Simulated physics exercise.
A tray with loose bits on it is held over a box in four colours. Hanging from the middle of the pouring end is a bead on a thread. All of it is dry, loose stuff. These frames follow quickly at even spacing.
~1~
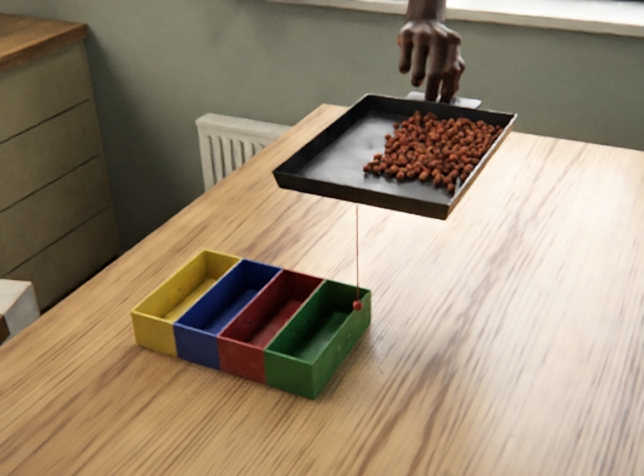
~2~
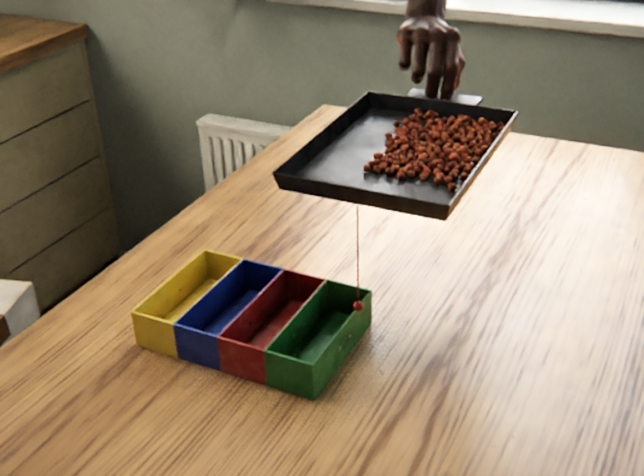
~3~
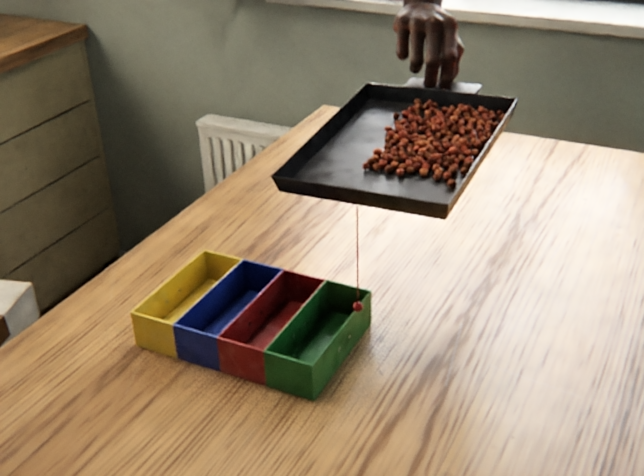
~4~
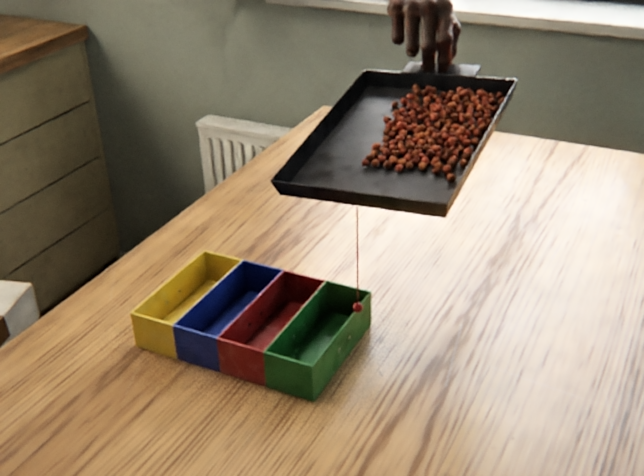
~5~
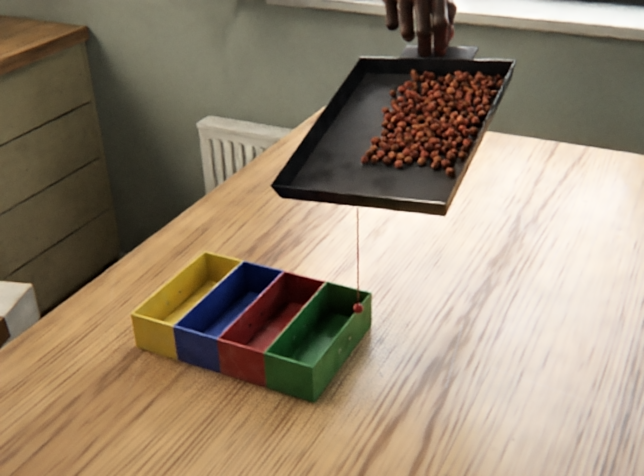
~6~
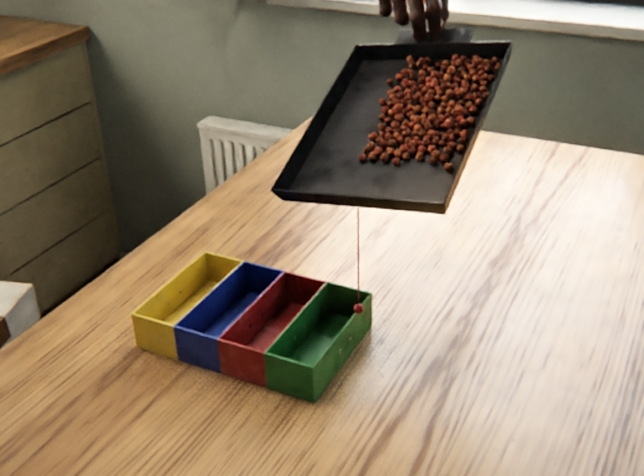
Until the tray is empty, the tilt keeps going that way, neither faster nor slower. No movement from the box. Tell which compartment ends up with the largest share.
The red compartment ends up with the largest share.
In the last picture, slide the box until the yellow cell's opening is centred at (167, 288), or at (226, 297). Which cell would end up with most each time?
Attempt 1 - green; attempt 2 - blue.
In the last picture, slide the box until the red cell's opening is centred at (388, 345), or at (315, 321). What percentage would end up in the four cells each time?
You'd see around 70 per cent and then around 90 per cent.
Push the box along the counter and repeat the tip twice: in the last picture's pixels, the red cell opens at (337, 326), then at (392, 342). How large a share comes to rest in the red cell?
Close to 20 in a hundred, then close to 0 in a hundred.
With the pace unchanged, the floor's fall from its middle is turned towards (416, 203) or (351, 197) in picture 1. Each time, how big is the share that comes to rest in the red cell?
The first try yields 0 percent and the second 20 percent.
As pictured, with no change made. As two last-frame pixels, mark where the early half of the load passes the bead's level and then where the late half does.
(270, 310), then (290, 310).
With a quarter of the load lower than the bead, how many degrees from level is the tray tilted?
I'd say it is tilted about 85°.
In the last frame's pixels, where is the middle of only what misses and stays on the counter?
Once everything settles, the pieces are centred near (318, 421).
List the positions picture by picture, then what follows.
Corners of the pouring end at (278, 170) and (446, 202), level; middle of the load at (438, 146), clay pellets; bead on its thread at (358, 306); yellow cell at (154, 330); blue cell at (197, 343); red cell at (242, 357); green cell at (289, 371), in the first picture.
Corners of the pouring end at (278, 172) and (446, 202), level; middle of the load at (438, 144), in the second picture.
Corners of the pouring end at (277, 174) and (445, 202), tipped barely, lowest at the left corner; middle of the load at (438, 136), in the third picture.
Corners of the pouring end at (276, 178) and (443, 200), tipped a little, lowest at the left corner; middle of the load at (437, 125), in the fourth picture.
Corners of the pouring end at (276, 183) and (442, 200), tipped clearly, lowest at the left corner; middle of the load at (435, 115), in the fifth picture.
Corners of the pouring end at (276, 187) and (441, 199), tipped clearly, lowest at the left corner; middle of the load at (432, 105); yellow cell at (155, 333); blue cell at (197, 346); red cell at (242, 360); green cell at (290, 374), in the sixth picture.
Soon after the last picture, tray tipped steeply; most on the tray; about a quarter falling or outside the box.
A little later, tray tipped past a quarter turn; about half on the tray; about a quarter in the red cell; a small part in the green cell; a small part in the blue cell; a small part falling or outside the box.
Later still, tray tipped past a quarter turn; about half in the red cell; about a quarter in the green cell; a small part in the blue cell; about a quarter falling or outside the box.
At rest, tray tipped past a quarter turn; about half in the red cell; about a quarter in the green cell; a small part in the blue cell; none in the yellow cell; about a quarter outside the box.
